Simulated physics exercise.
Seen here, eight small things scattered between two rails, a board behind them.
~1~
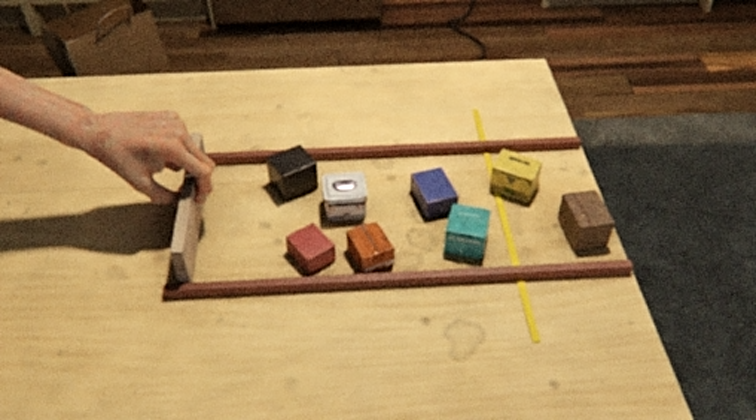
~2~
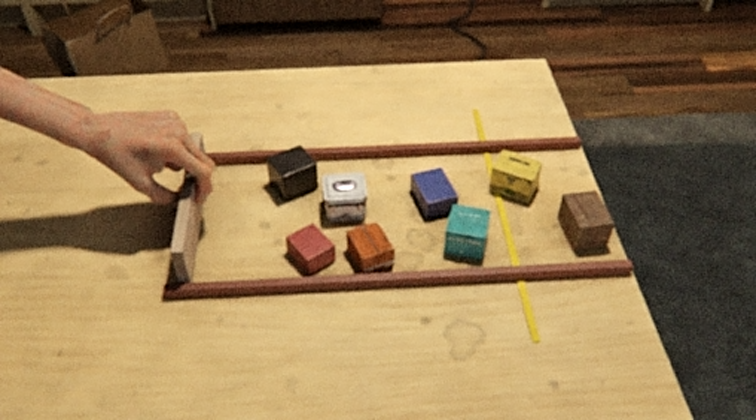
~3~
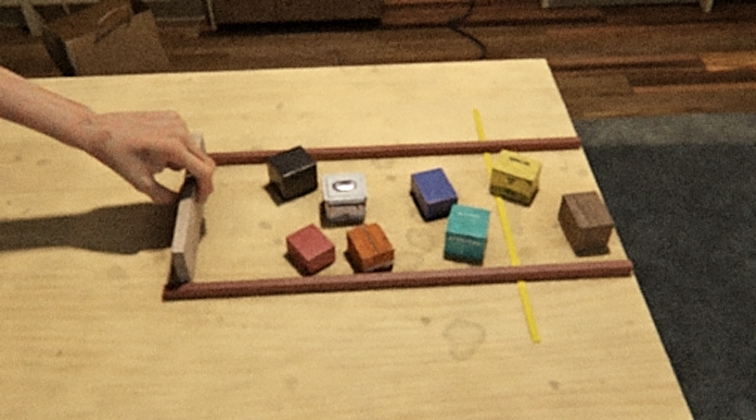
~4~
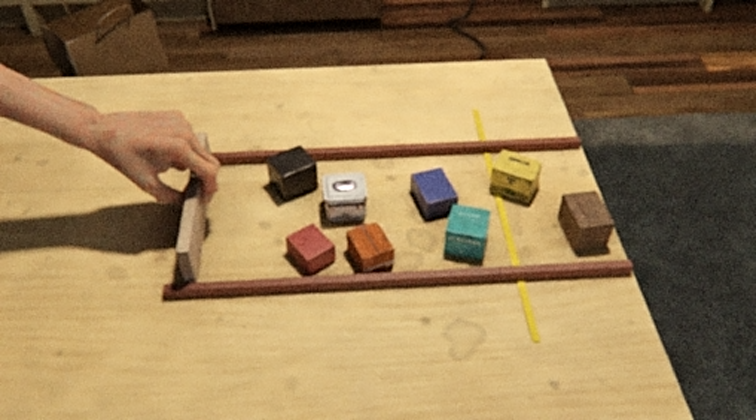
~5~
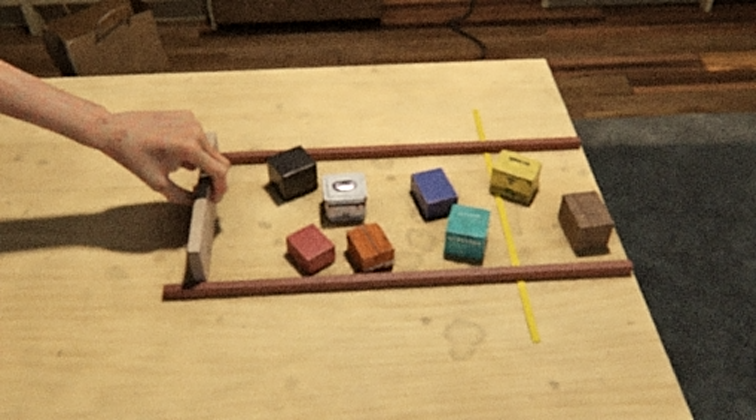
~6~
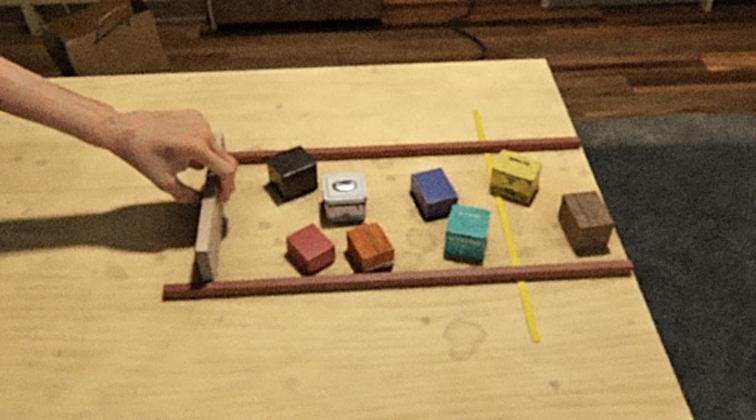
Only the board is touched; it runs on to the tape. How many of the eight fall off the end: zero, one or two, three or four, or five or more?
As it turns out, the number that fall off is one or two.
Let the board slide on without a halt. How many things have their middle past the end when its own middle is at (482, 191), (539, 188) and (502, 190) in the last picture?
In that order 0, 3 and 1.
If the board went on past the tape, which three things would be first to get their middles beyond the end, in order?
In order: The brown block, then the yellow box, then the turquoise box.
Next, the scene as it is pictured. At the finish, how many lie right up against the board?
In contact: 3.
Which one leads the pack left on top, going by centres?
That is the yellow box.
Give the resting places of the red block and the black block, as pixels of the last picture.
The red block stops around (530, 245); the black block around (513, 166).
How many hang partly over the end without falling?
The number is 1.
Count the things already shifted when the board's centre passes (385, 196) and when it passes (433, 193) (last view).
By then 6, and 7.
Early on, none off yet; brown block at rest near (585, 220); yellow box at rest near (516, 176); turquoise box at rest near (467, 231).
Finally, the number that fall off is one or two; lost, brown block.
